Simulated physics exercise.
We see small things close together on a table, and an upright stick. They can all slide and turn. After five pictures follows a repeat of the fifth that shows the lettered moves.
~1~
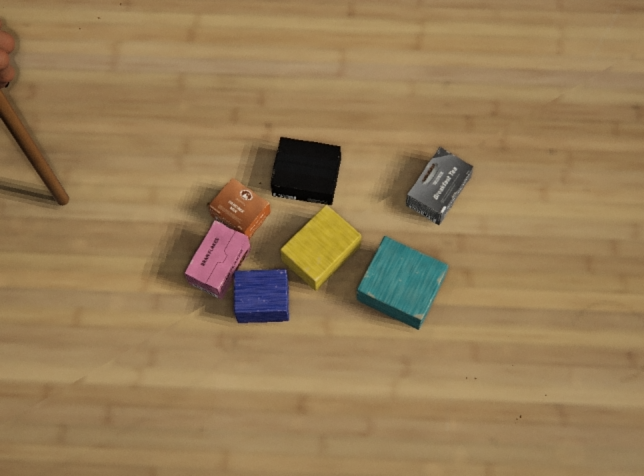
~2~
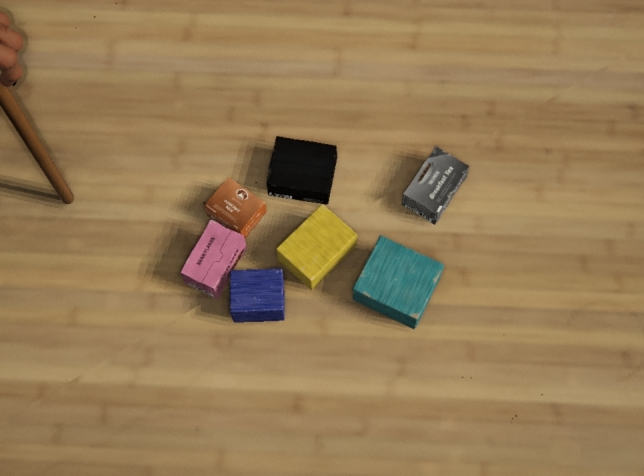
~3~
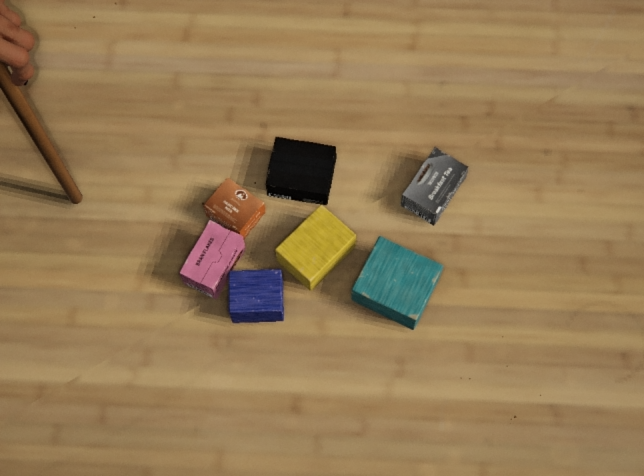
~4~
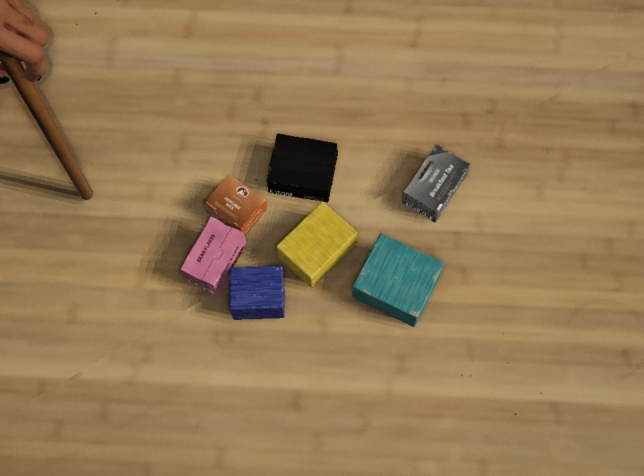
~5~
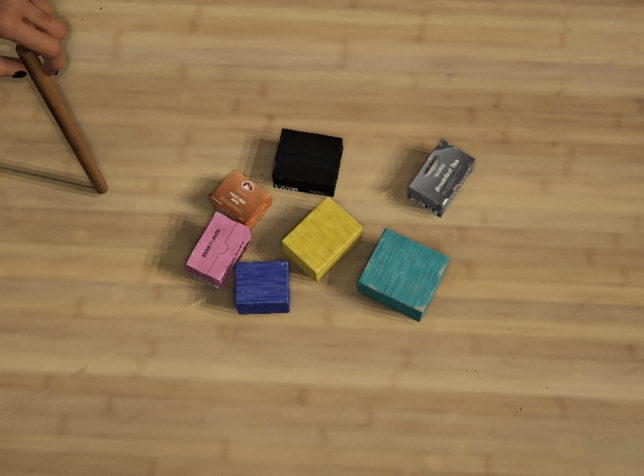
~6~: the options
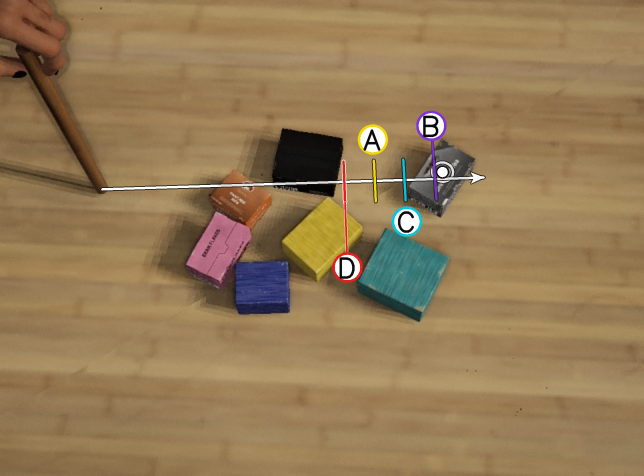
On a pale wooden table seen from above, small boxes and packets sit close together. A black box lies at the back, an orange and a pink packet at the left, a blue block in front, a yellow block in the middle, and turquoise and grey ones at the right. A hand at upper left moves a brown stick slowly rightward, touching nothing, while the view shifts slightly.
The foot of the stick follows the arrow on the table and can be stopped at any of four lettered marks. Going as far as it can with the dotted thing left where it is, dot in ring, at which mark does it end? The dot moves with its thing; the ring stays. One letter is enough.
As far as tick C.
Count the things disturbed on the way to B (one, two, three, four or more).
It has moved three.
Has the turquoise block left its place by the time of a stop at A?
No.
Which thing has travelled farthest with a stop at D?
The black box has gone farthest.
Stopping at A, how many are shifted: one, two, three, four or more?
In all, two.
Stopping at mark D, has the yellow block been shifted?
By then, no.
On the copy, A at (375, 181); B at (435, 179); C at (405, 180); D at (344, 182); the arrow from (102, 189) to (484, 177); the white dot at (442, 172).
On C. First, foot of the stick (210, 187).
Then, foot of the stick (317, 184); black box (345, 153); orange packet (265, 212).
Finally, foot of the stick (404, 181); black box (373, 138); orange packet (265, 212); the dot is still in its ring.
By contrast, A keeps the dot in but is short; B shifts the dotted thing to (462, 183); D keeps the dot in but is short.
